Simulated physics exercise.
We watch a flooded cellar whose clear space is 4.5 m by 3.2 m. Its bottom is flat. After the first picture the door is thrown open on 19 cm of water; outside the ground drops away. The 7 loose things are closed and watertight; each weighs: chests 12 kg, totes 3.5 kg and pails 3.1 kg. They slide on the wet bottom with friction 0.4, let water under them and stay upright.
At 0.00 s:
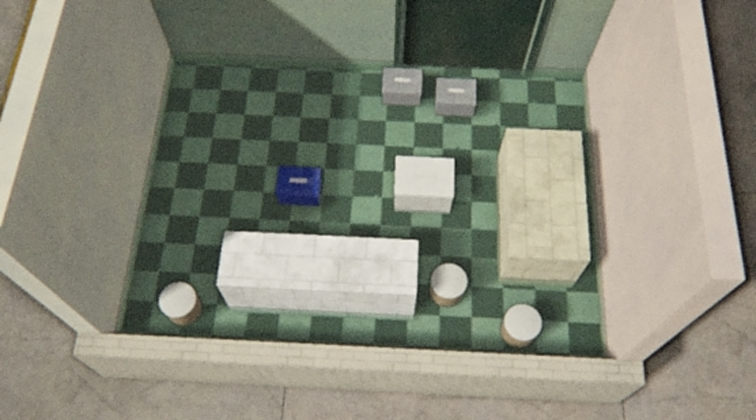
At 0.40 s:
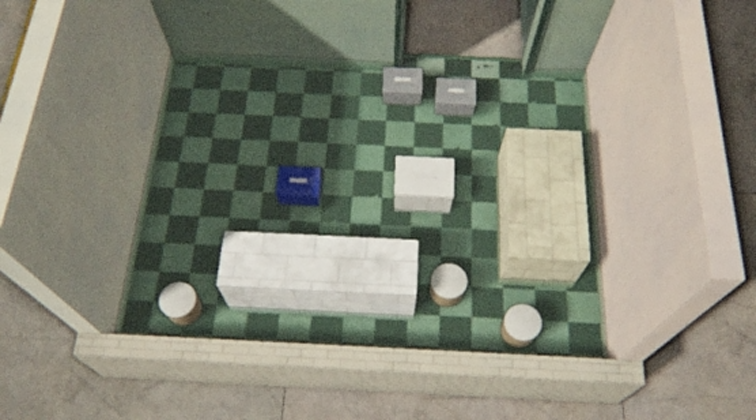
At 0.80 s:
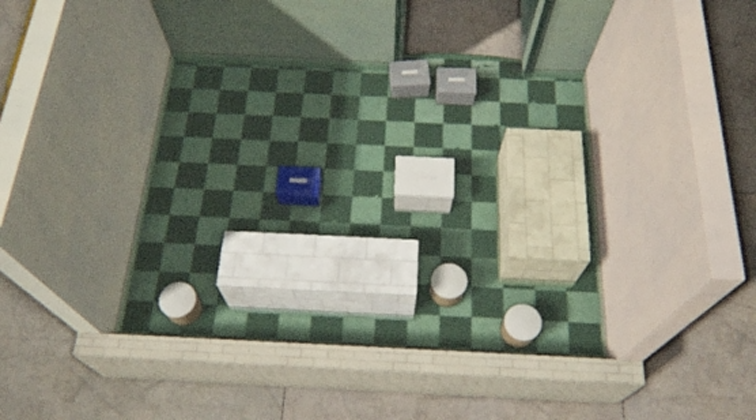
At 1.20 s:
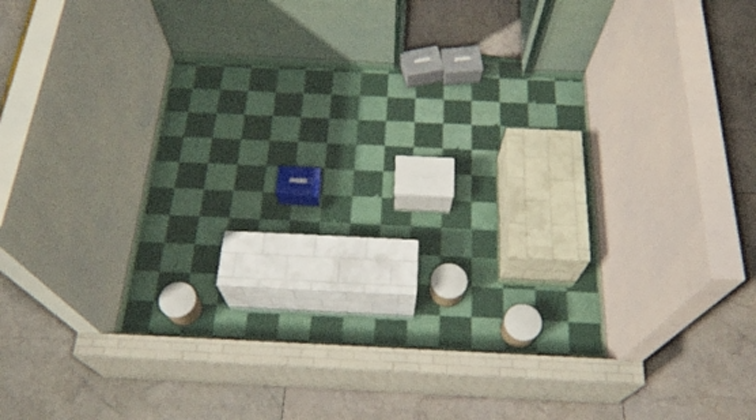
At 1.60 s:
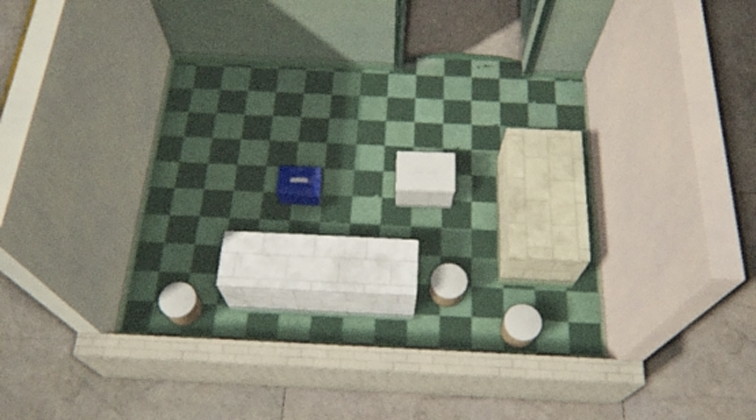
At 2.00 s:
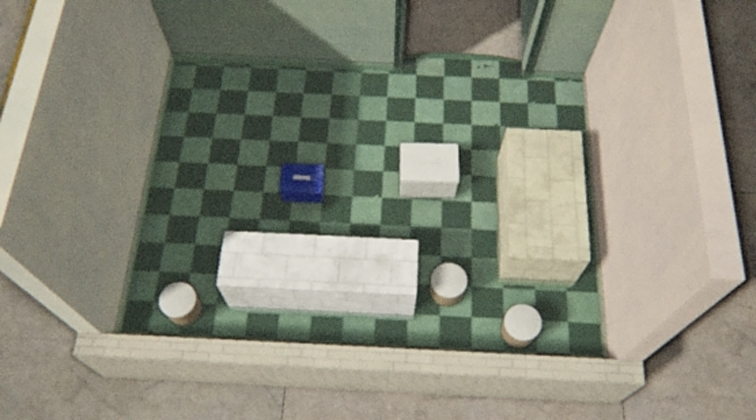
A door opens, two grey boxes drift out, then a white box edges toward the doorway.
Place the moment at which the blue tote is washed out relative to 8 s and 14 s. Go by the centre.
That happens between the two times.
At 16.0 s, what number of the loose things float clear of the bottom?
At that moment 2.
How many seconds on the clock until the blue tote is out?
At about 11.5 s.
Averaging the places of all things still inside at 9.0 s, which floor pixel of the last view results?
Around (400, 226).
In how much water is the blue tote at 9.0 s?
About 11 cm.
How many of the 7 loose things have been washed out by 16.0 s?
I count 5.
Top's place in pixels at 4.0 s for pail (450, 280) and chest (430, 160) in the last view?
Around (446, 234) and (468, 107).
After 4.0 s the blue tote is near (336, 165), 0.4 m from its start, afloat; 2 of 7 are out; 5 afloat.
After 9.0 s the blue tote is near (415, 114), 1.4 m from its start, afloat; 3 of 7 are out; 4 afloat.
After 16.0 s the blue tote has gone out (at 11.4 s); 5 of 7 are out; 2 afloat.
After 20.0 s the blue tote has gone out (at 11.4 s); 5 of 7 are out; 2 afloat.
